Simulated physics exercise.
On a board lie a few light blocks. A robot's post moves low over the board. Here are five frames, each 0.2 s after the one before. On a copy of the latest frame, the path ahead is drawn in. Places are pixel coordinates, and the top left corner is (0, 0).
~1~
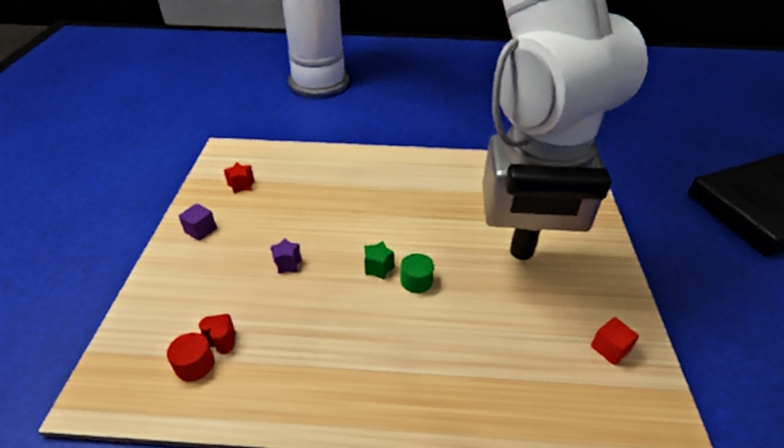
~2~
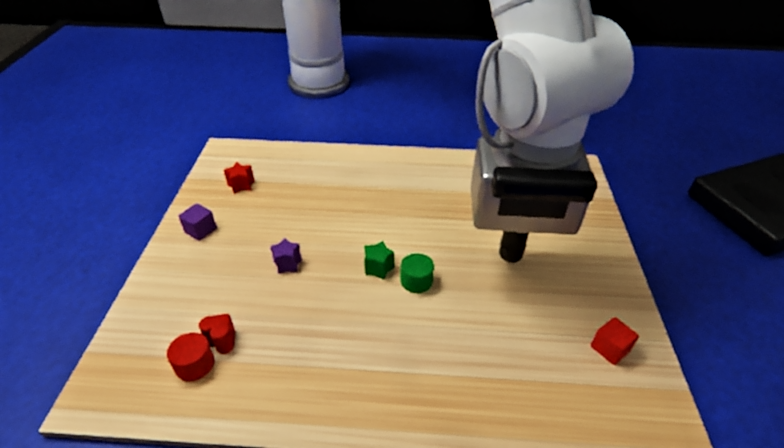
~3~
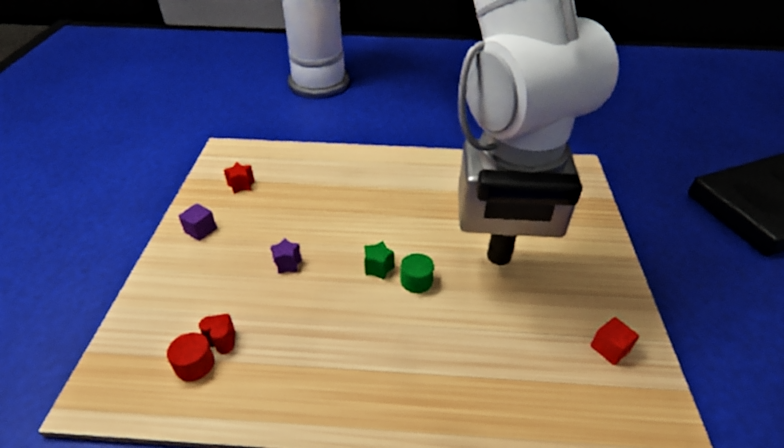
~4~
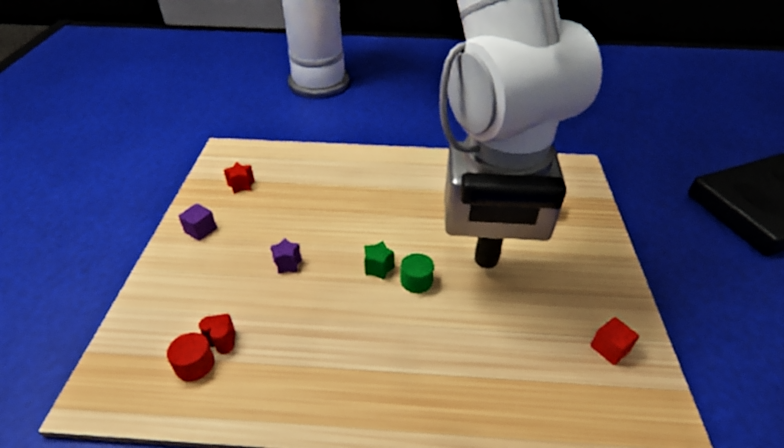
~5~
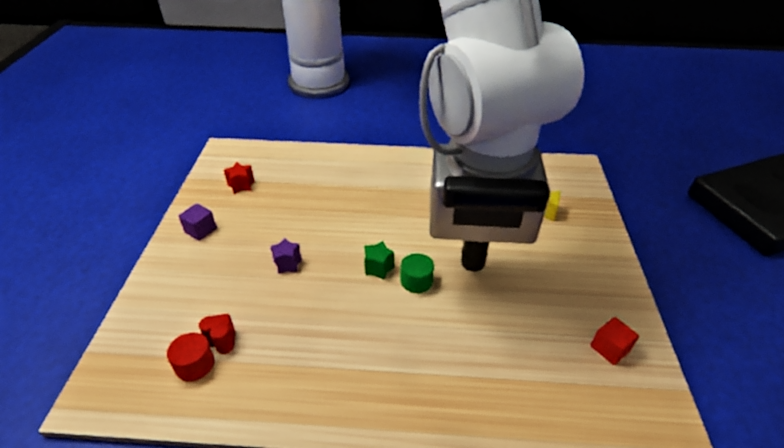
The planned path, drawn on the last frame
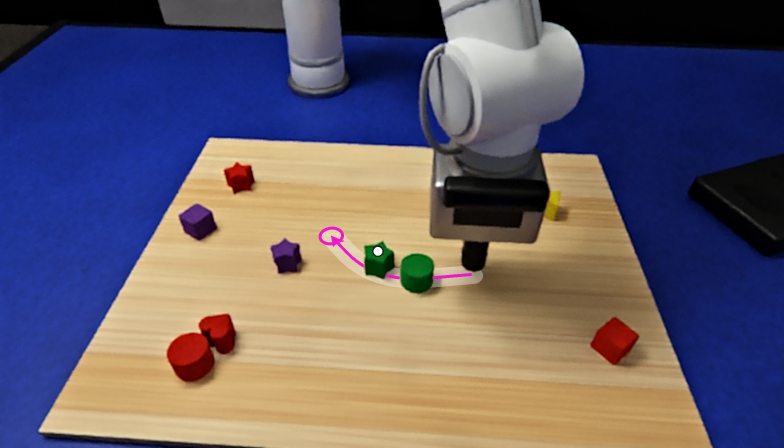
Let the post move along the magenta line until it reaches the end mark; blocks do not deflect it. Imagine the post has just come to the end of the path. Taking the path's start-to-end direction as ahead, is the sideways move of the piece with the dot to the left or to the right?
It's pushed right.
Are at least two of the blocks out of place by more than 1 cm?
I believe so.
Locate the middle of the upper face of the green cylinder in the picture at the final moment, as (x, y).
Located at (356, 273).
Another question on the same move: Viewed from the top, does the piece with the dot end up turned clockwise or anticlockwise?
Its rotation is clockwise.
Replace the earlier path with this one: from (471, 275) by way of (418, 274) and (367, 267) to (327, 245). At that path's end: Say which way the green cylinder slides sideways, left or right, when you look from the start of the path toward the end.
It is pushed towards the left-hand side.
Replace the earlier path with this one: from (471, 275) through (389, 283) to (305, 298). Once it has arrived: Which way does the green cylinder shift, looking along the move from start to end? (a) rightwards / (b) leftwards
b
Drawn move, from (471, 275) over (415, 279) and (363, 266) to (331, 236); the dot is on the green star block.
The first path, step by step. One third of the way, post at (415, 268); green star block at (371, 250), turned 30° clockwise; green cylinder at (387, 269).
Two thirds of the way, post at (361, 254); green star block at (343, 238), turned 75° clockwise; green cylinder at (356, 273).
At the end, post at (330, 225); purple star block still; green star block at (309, 214), turned 55° clockwise; green cylinder at (356, 273).
